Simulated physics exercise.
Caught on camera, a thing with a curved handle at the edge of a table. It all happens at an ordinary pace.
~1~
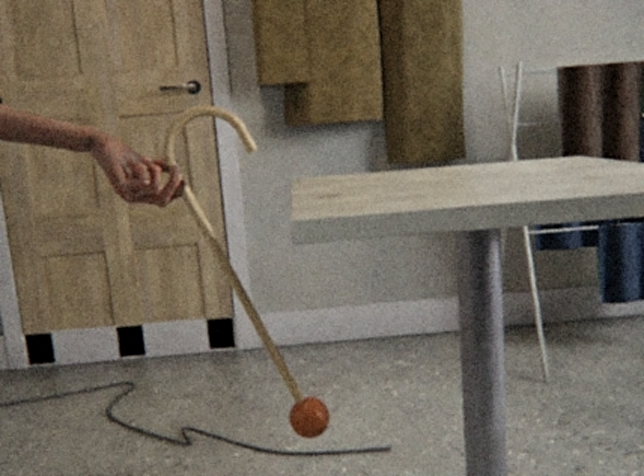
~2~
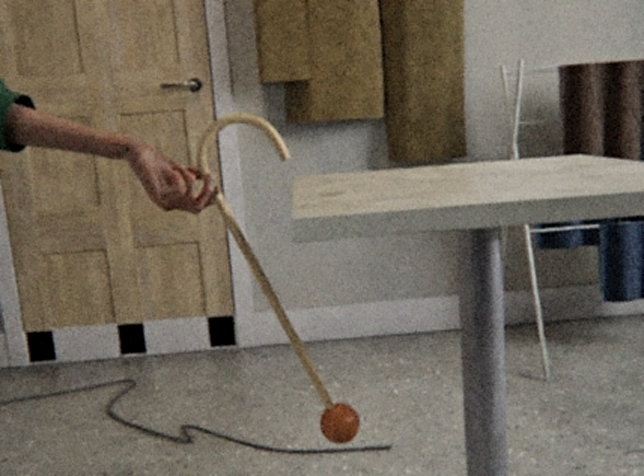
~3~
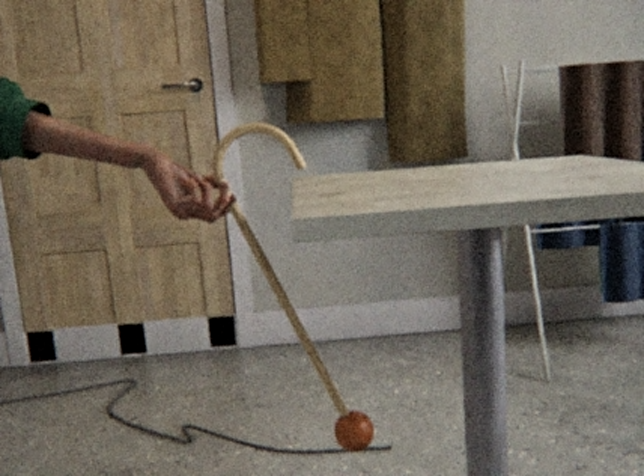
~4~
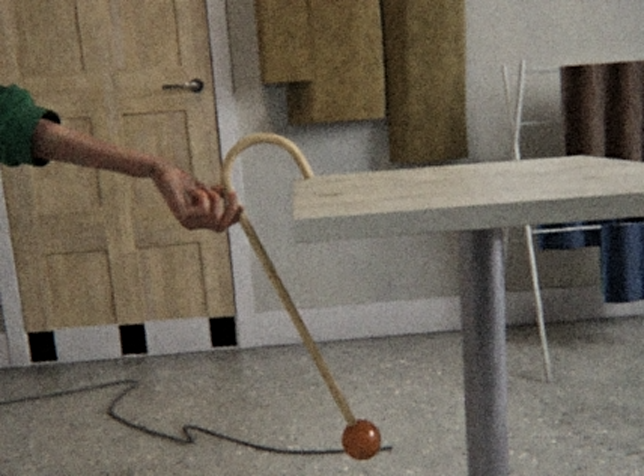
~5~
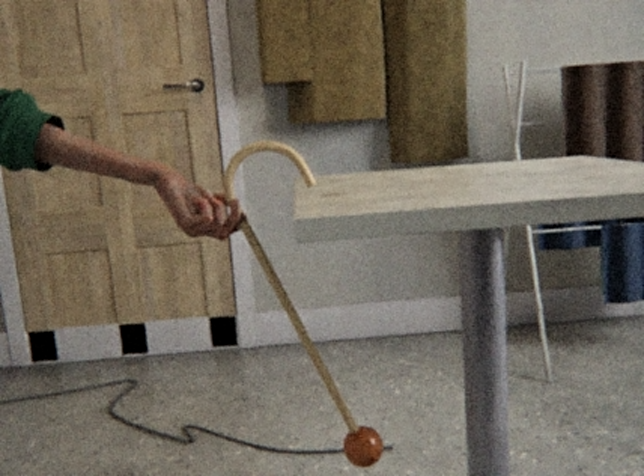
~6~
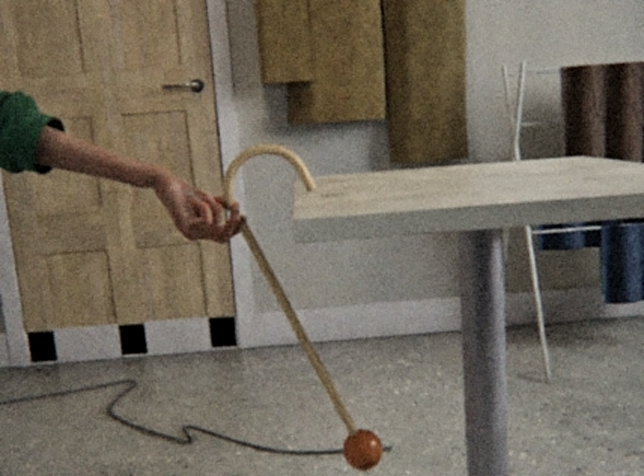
A hand moves an orange-tipped cane right and slightly down, bringing its hook to a table's edge.
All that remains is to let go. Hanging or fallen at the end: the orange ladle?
In the end the orange ladle hangs from the table.
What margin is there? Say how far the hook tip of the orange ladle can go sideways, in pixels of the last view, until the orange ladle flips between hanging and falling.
Some 20 pixels, left.
Then, 0.32 s on from there, orange ladle at rest near (321, 310).
In the end, the orange ladle remains in place, near (321, 310).
